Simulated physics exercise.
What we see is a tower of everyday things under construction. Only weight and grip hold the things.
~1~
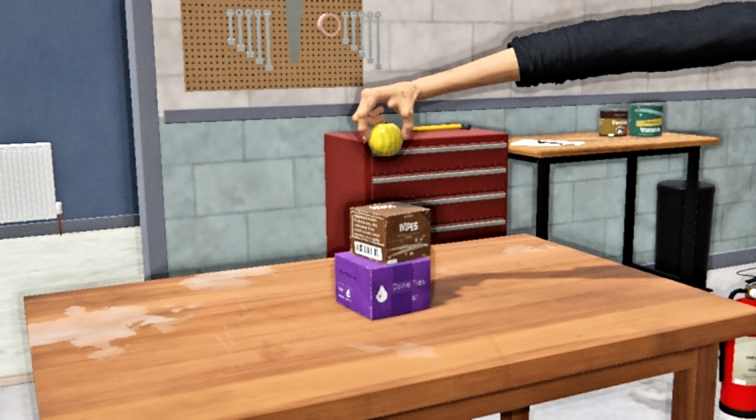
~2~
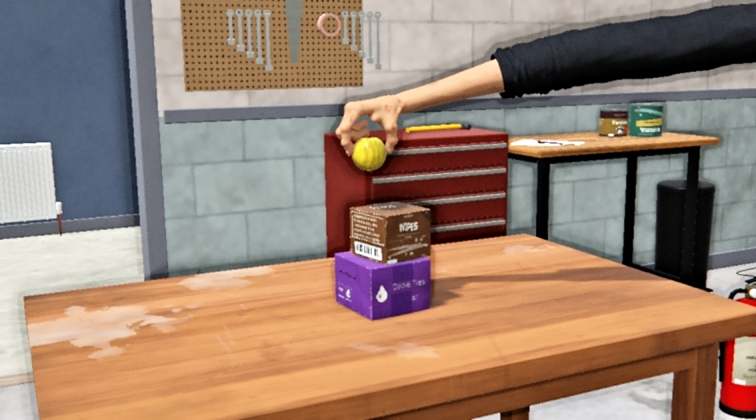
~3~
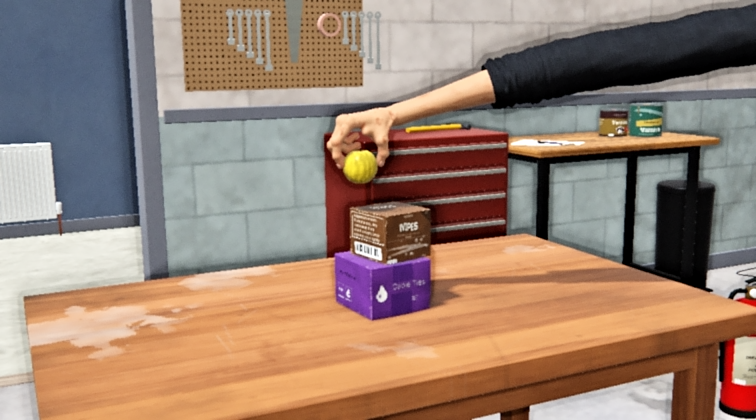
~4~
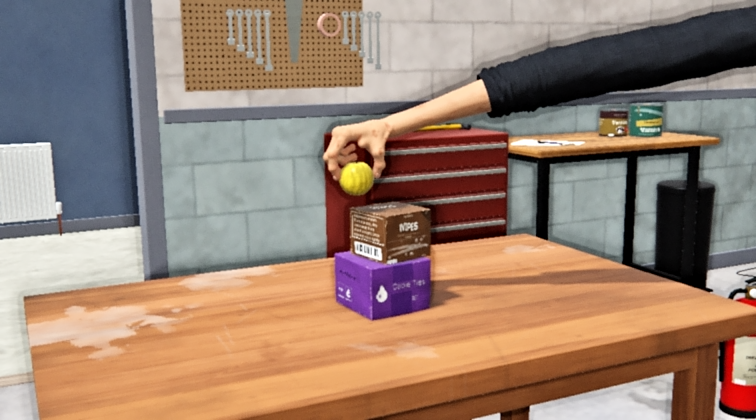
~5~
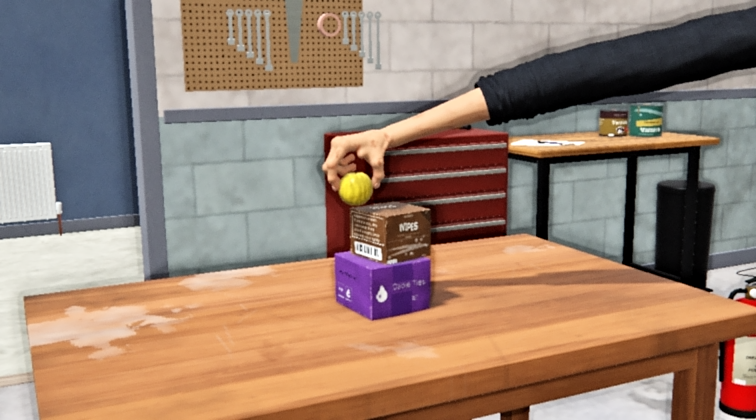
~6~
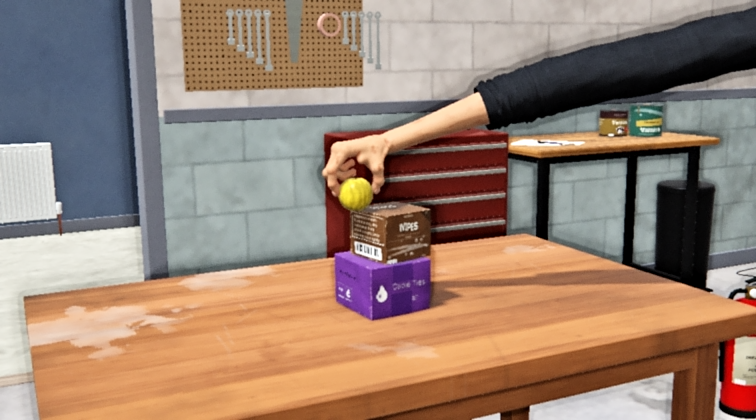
To begin with, a hand holds a yellow apple above a brown box stacked on a purple box on a wooden table. The hand carries the apple left and downward, then lowers it more slowly to the top of the brown box near its left edge, with the fingers still around it.
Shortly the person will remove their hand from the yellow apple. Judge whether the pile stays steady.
The pile can't cope with it, I'd say.
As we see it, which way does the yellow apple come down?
Toward the left-hand side.
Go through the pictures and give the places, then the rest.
The first frame shows still above its spot; yellow apple (385, 139); purple box (382, 281).
The second frame shows still above its spot; yellow apple (369, 153); purple box (382, 281).
The third frame shows still above its spot; yellow apple (360, 167); purple box (382, 281).
The fourth frame shows still above its spot; yellow apple (357, 178); purple box (382, 281).
The fifth frame shows still above its spot; yellow apple (356, 189); purple box (382, 281).
The sixth frame shows in place under the hand; yellow apple (356, 194); purple box (382, 281).
Then, 0.30 s on from there, yellow apple now fallen.
Then, 0.40 s on from there, things are still on the move.
Then, 0.50 s on from there, as before.
In the end, fallen, yellow apple; the other 2 unmoved. At the end, from the last picture's camera, yellow apple near (291, 307). The pile comes apart.
